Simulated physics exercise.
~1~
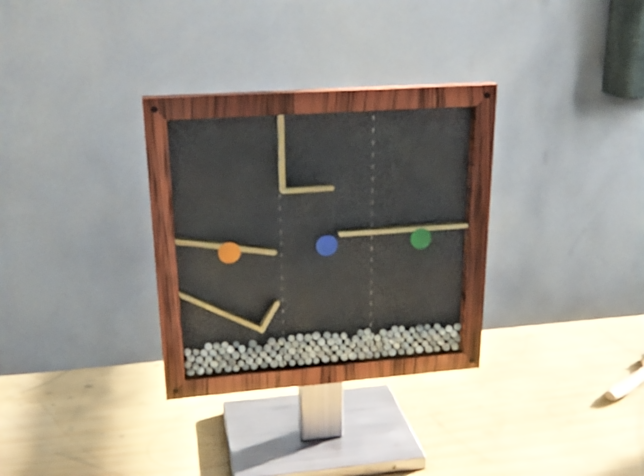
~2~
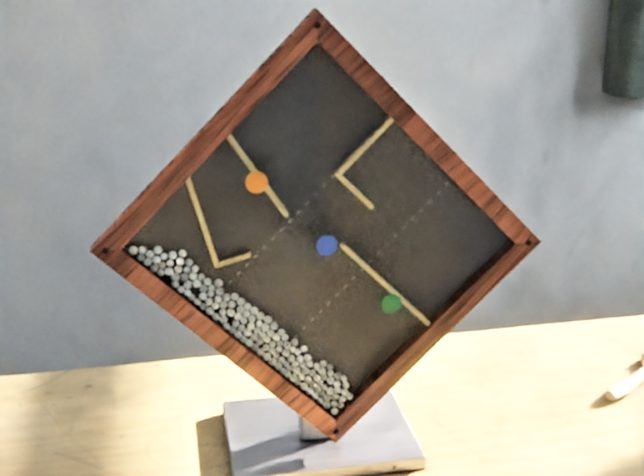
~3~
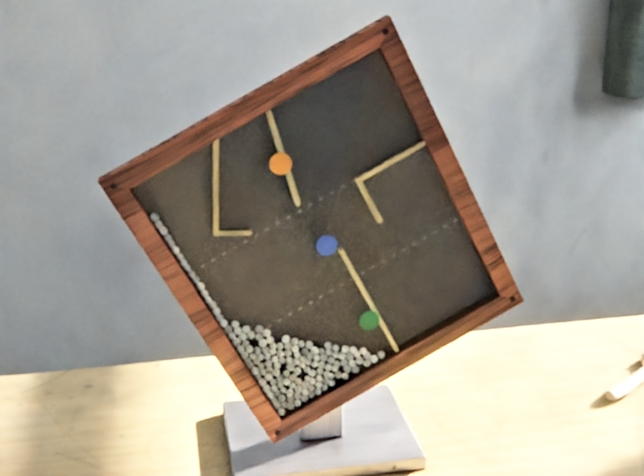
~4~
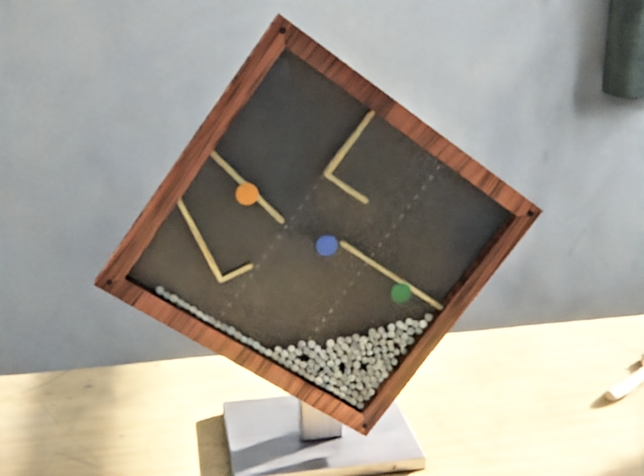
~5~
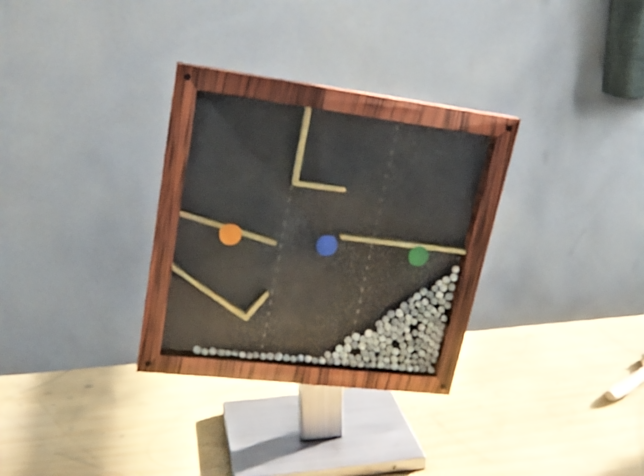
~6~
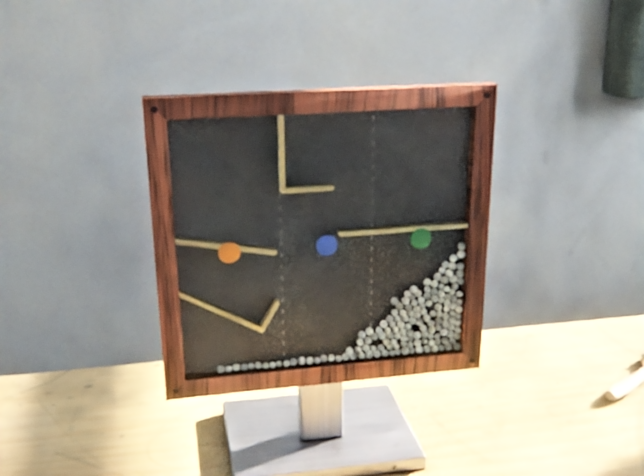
In this clip, a wood-framed, dark flat box of small pale pills turns clockwise on its stand, sending them sliding into its lower corner, then swings back to level, leaving most heaped in a slope against the right side beneath the green dot, with a thin trail stretching left.
